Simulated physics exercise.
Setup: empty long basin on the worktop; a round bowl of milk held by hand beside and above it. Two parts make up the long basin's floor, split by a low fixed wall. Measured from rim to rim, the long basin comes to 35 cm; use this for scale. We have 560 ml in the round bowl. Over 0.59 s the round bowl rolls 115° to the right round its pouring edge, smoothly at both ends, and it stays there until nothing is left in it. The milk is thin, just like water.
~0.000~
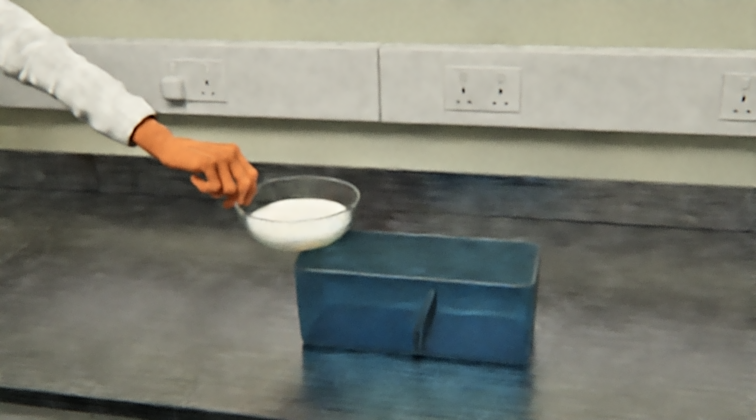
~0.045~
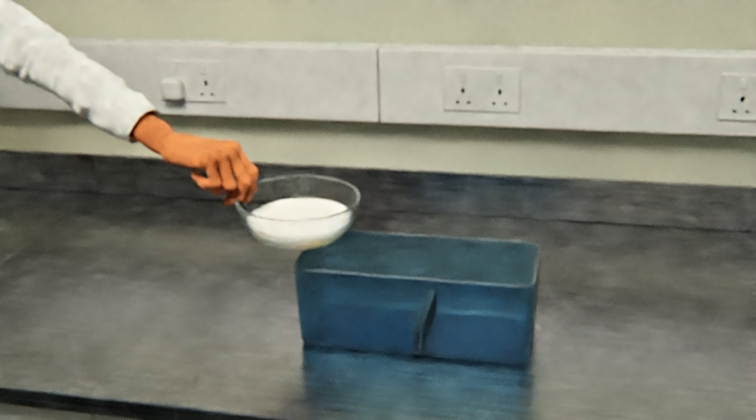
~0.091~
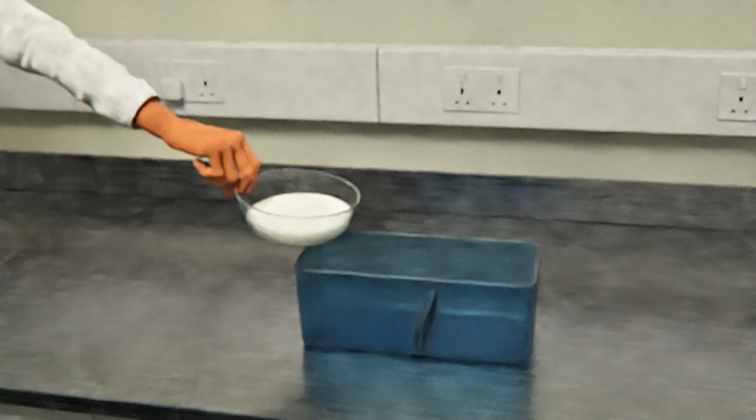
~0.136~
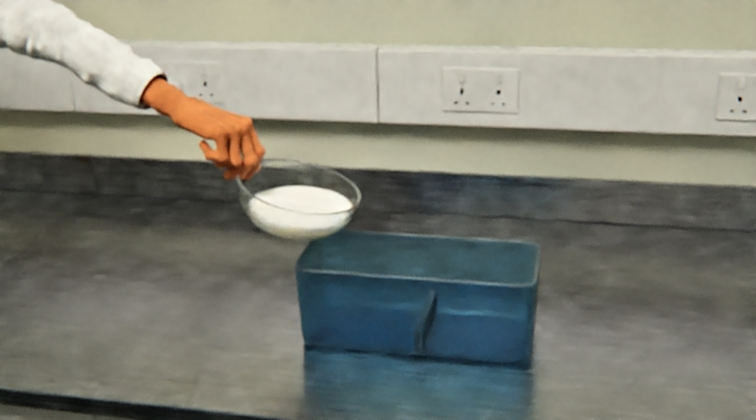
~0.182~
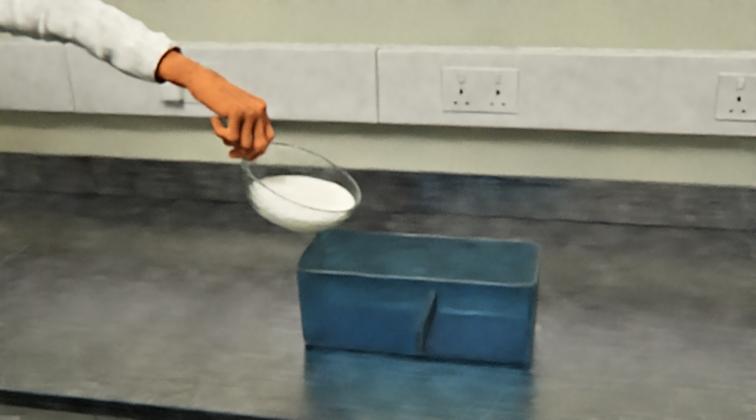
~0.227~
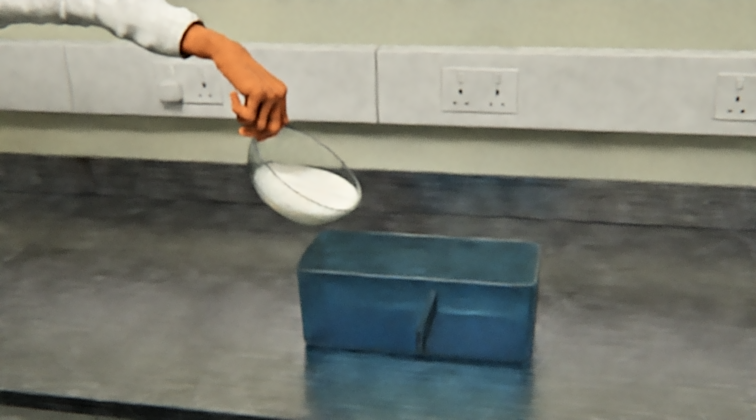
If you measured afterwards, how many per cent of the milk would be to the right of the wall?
About 62 out of 100.
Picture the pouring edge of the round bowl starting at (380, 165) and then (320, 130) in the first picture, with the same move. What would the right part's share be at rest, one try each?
65 in a hundred, followed by 50 in a hundred.
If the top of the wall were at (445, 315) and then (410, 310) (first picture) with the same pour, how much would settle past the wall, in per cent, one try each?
First try about 30 %, second try about 65 %.
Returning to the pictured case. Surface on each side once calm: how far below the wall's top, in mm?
On the left it's about 28 mm; on the right, about 20 mm.
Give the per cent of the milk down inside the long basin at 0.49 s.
20 %, more or less.
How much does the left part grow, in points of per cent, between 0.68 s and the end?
16 %.
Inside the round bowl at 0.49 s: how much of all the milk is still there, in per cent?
Roughly 8 percent.
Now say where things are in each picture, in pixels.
In the first picture, it leans 0°; its right rim is at (357, 203); the milk meets the walls at (250, 213) and (352, 220); the long basin's rim runs from (306, 249) to (537, 265); the wall's top is at (425, 310).
In the second picture, it leans 2°; its right rim is at (357, 203); the milk meets the walls at (250, 212) and (352, 219).
In the third picture, it leans 7°; its right rim is at (357, 204); the milk meets the walls at (250, 206) and (352, 215).
In the fourth picture, it leans 14°; its right rim is at (358, 204); the milk meets the walls at (251, 197) and (352, 210).
In the fifth picture, it leans 25°; its right rim is at (358, 204); the milk meets the walls at (252, 183) and (355, 204).
In the sixth picture, it leans 37°; its right rim is at (358, 204); the milk meets the walls at (259, 168) and (354, 196).
After 0.49 s the tilt is 106° and 8 per cent is still to pour, 19 is left of the wall and 0 right of it.
After 0.68 s the tilt is 115° and 0 per cent is still to pour, 18 is left of the wall and 80 right of it.
After 0.87 s the tilt is 115° and 1 per cent is still to pour, 25 is left of the wall and 60 right of it.
After 1.09 s the tilt is 115° and 0 per cent is still to pour, 34 is left of the wall and 61 right of it.
In the end 34 per cent lies left of the wall, 62 right of it and 4 outside.
